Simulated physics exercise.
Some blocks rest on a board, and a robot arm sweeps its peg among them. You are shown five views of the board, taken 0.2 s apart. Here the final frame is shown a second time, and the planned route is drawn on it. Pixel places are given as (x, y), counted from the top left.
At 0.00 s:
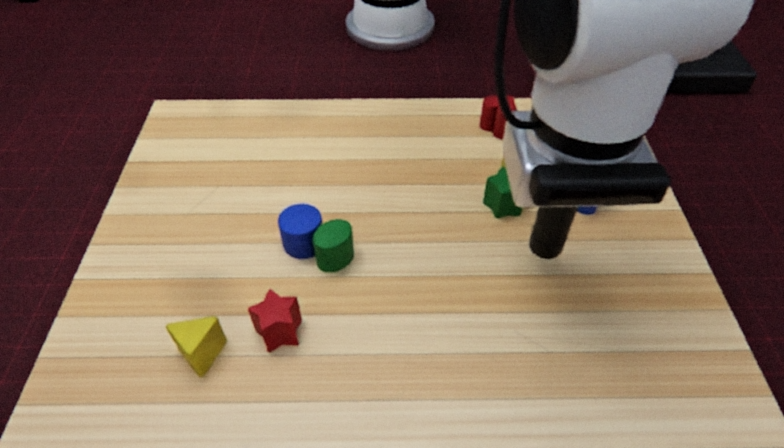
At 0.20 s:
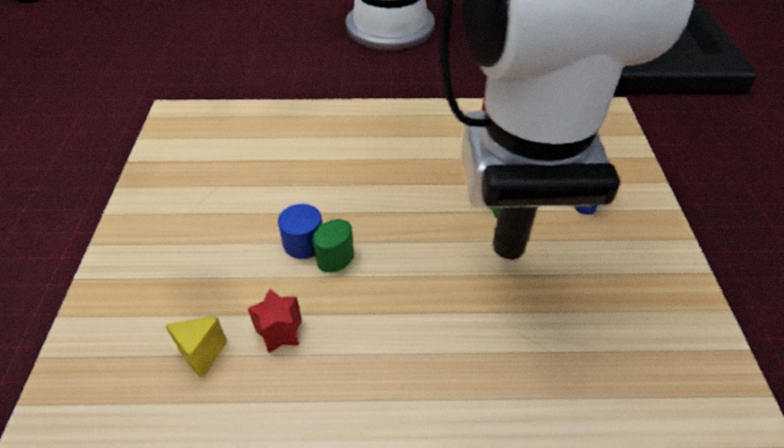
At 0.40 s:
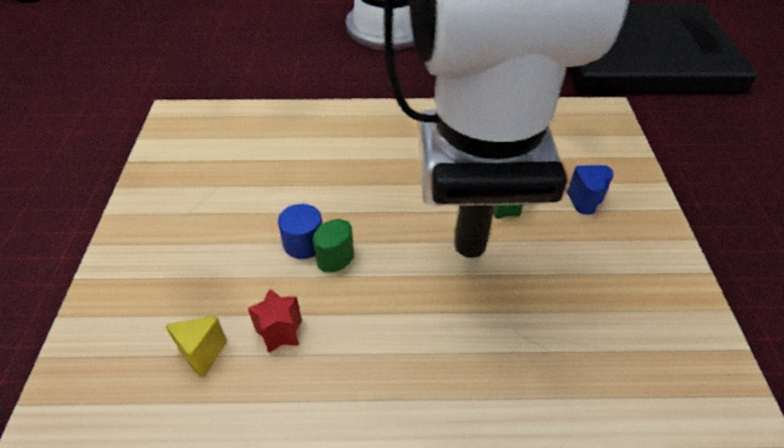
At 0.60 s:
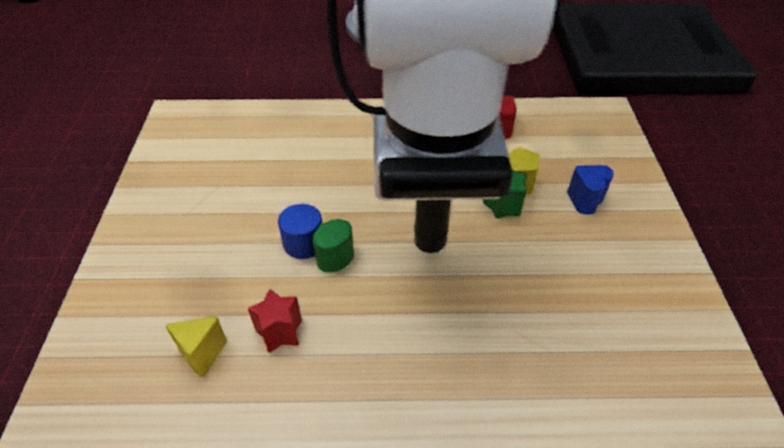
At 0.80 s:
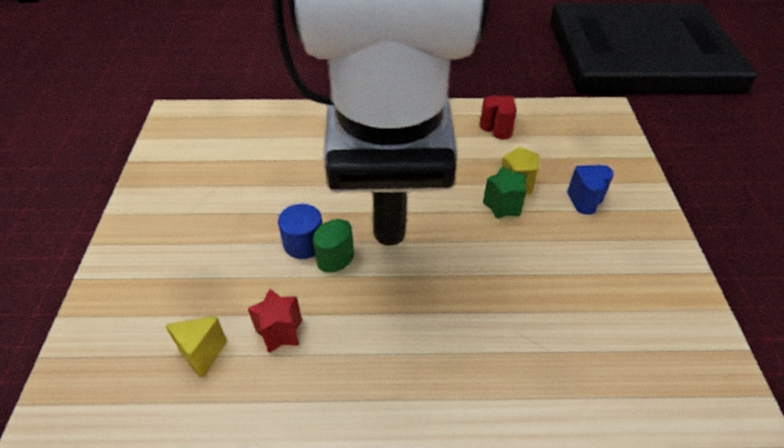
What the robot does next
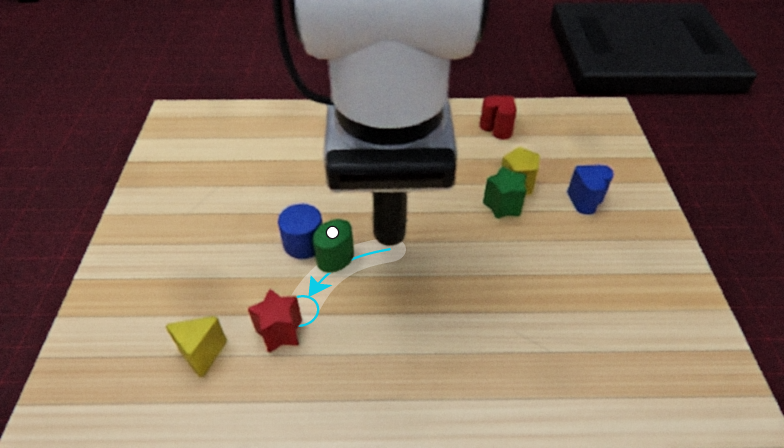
A robot arm swept its black peg steadily left across the wooden board, nearing the blue and green cylinders, while the colorful blocks, including a red star and yellow triangle, stayed still.
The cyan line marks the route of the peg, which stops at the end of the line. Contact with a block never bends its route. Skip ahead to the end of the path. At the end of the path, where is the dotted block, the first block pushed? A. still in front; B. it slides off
I choose B.
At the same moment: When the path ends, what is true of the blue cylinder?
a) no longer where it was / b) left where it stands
a (no longer where it was)
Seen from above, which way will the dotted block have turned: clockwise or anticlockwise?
From above, it looks like the dotted block goes clockwise.
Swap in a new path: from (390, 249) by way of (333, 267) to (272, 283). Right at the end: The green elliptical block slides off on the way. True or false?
That is false.
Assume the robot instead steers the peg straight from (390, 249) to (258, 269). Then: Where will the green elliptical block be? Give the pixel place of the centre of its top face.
I expect it at (239, 272).
Path on the board, from (390, 249) through (353, 259) and (322, 280) to (301, 311); the dot is on the green elliptical block.
What follows on the original path. One third of the way, peg (351, 245); blue cylinder (290, 218); green elliptical block (313, 240).
Two thirds of the way, peg (319, 266); blue cylinder (288, 218); green elliptical block (279, 254), turned 15° clockwise.
At the end, peg (298, 297); yellow triangle in place; red star (273, 312), turned 15° clockwise; blue cylinder (288, 218); green elliptical block (274, 256), turned 25° clockwise.
